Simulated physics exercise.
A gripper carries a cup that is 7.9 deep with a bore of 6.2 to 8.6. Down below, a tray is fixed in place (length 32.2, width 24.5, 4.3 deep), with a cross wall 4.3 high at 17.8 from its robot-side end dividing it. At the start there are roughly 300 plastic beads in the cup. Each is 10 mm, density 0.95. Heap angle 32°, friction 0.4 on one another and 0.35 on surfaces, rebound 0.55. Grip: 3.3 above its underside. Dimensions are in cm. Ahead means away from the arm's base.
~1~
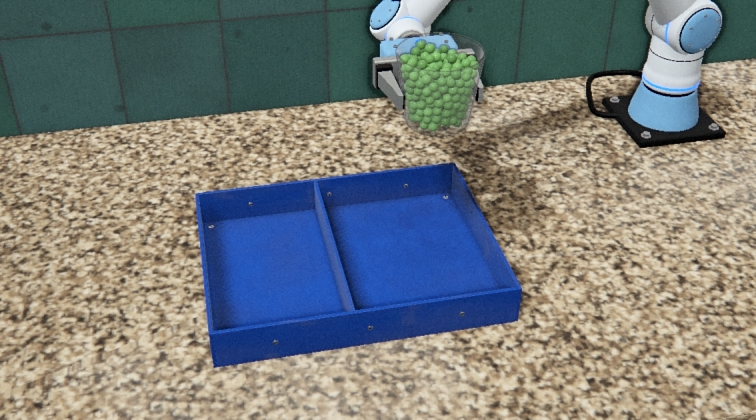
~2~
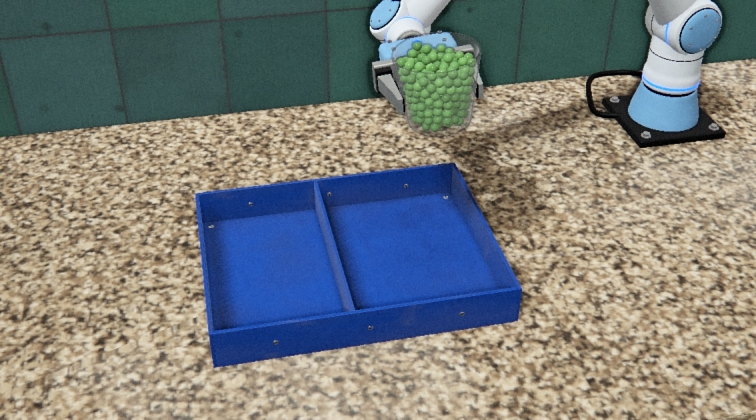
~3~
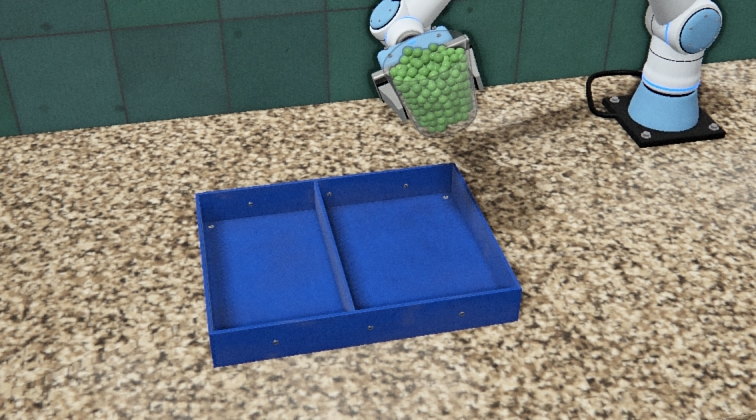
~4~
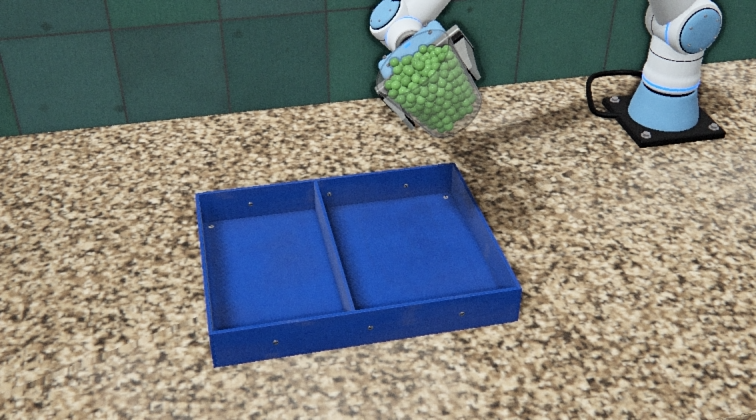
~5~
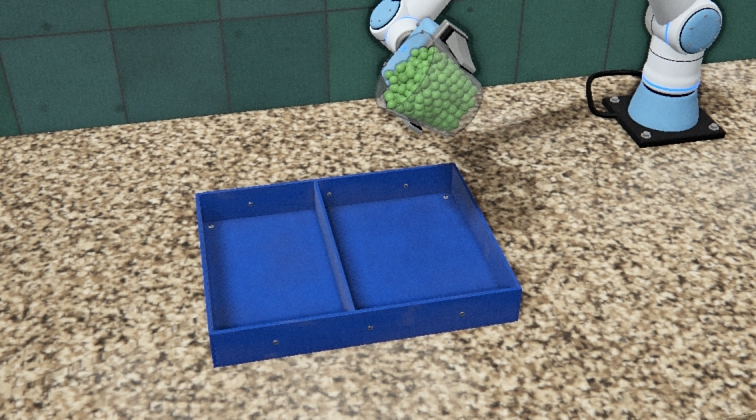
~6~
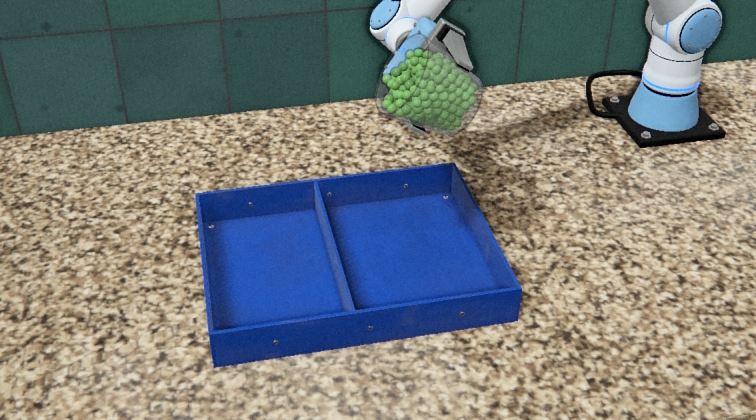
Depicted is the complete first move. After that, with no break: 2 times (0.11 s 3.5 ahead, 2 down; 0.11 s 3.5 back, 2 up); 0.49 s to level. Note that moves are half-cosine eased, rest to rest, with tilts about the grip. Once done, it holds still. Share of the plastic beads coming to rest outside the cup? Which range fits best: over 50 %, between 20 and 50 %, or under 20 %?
The range that fits is between 20 and 50 %.
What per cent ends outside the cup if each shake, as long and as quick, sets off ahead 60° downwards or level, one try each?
First try about 15 %, second try about 45 %.
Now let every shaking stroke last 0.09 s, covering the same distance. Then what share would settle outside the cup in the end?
It would come to around 35 %.
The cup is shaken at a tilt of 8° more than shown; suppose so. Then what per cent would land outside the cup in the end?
In that case roughly 40 per cent.
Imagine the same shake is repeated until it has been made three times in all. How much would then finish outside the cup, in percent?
35 %.
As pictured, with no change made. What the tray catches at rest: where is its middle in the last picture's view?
Around pixel (300, 268).
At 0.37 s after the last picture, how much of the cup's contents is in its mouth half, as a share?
Roughly 55 per cent.
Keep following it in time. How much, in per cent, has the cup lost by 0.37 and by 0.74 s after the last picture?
Taking the two times in order, I'd say 20 and then 25 per cent.
Then, 0.37 s later, tilted 56° forward, highest piece 23 above the table; 240 in the cup, 33 in the far-side part, 13 in the robot-side part, 9 in flight or on a rim.
Then, 0.74 s later, tilted 18° forward, highest piece 26 above the table; 216 in the cup, 50 in the far-side part, 28 in the robot-side part, 1 on the table or floor.
Then, 1.13 s later, level, highest piece 26 above the table; 216 in the cup, 50 in the far-side part, 28 in the robot-side part, 1 on the table or floor.
Then, 2.18 s later, level, highest piece 26 above the table; 216 in the cup, 50 in the far-side part, 28 in the robot-side part, 1 on the table or floor.
At rest, 216 in the cup, 50 in the far-side part, 28 in the robot-side part, 1 on the table or floor. That is 27 % outside the cup.
